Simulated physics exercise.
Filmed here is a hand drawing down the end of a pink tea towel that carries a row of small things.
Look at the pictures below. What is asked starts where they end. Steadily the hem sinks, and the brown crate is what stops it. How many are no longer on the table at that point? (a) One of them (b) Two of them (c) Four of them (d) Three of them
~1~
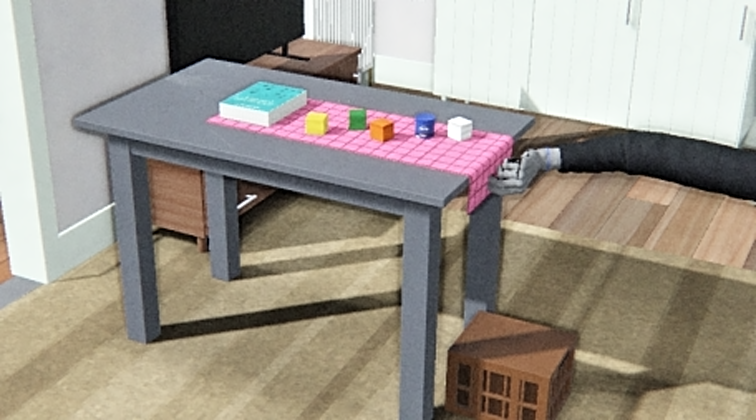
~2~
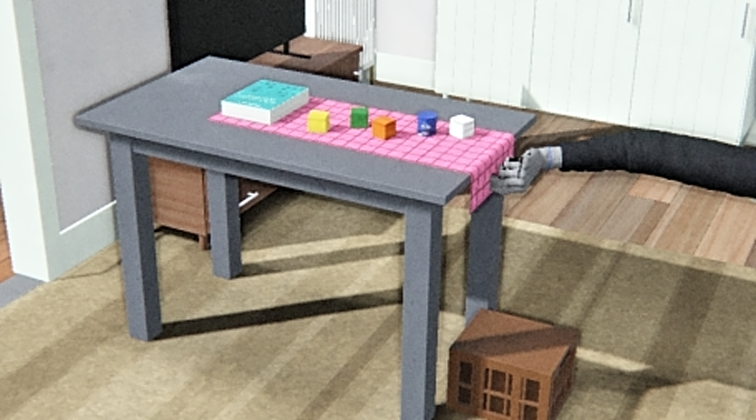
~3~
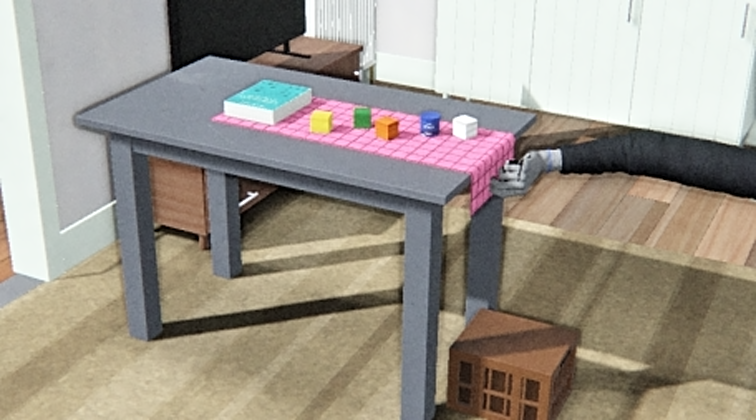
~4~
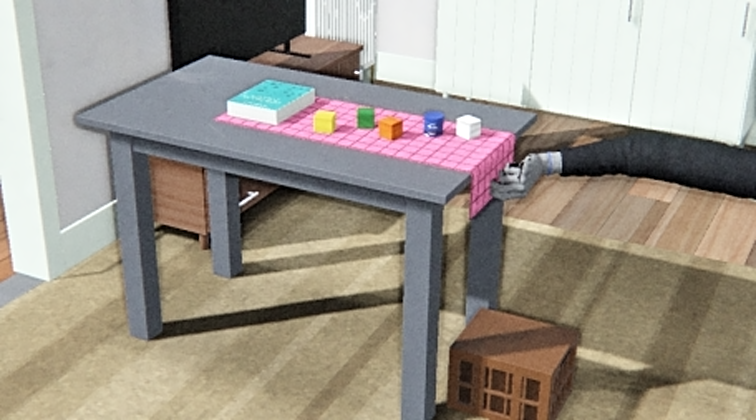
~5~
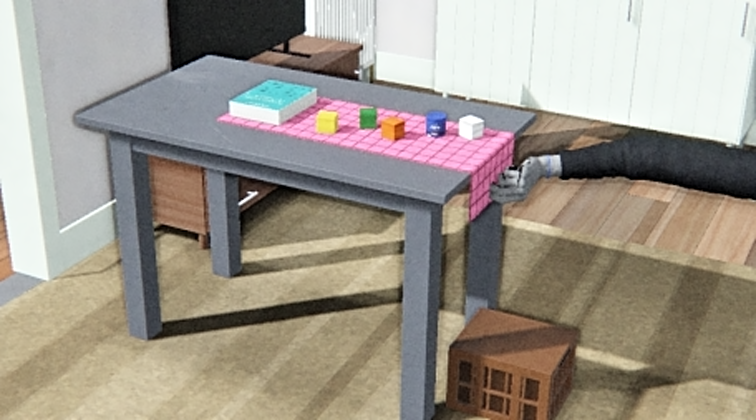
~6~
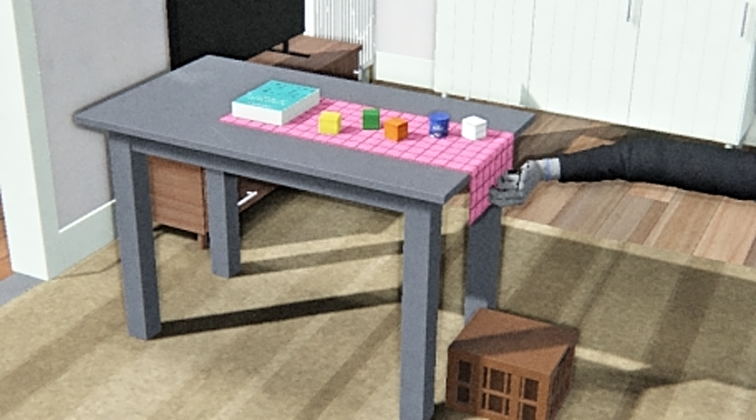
Option c: Four of them.
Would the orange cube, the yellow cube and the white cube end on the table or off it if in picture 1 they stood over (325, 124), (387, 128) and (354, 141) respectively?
So the orange cube stays aboard, the yellow cube leaves the top, and the white cube leaves the top.
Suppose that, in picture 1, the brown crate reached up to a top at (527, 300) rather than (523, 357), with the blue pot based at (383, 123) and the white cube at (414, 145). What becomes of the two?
Result - the blue pot stays put, and the white cube comes off.
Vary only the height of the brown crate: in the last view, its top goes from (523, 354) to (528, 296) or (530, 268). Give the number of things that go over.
It would be 2 and 1.
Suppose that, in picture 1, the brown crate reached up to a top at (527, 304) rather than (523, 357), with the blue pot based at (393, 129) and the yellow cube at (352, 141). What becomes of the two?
So the blue pot stays there, and the yellow cube stays there.
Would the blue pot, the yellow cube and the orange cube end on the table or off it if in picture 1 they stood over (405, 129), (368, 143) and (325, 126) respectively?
The blue pot? It tips off. The yellow cube tips off, and the orange cube stays where it is.
Soon after, hem near (488, 279); white cube and blue pot gone.
Then, hem on the crate; white cube, blue pot, orange cube and green cube gone.
At rest, hem on the crate; white cube, blue pot, orange cube and green cube gone. The count of fallen things is four.
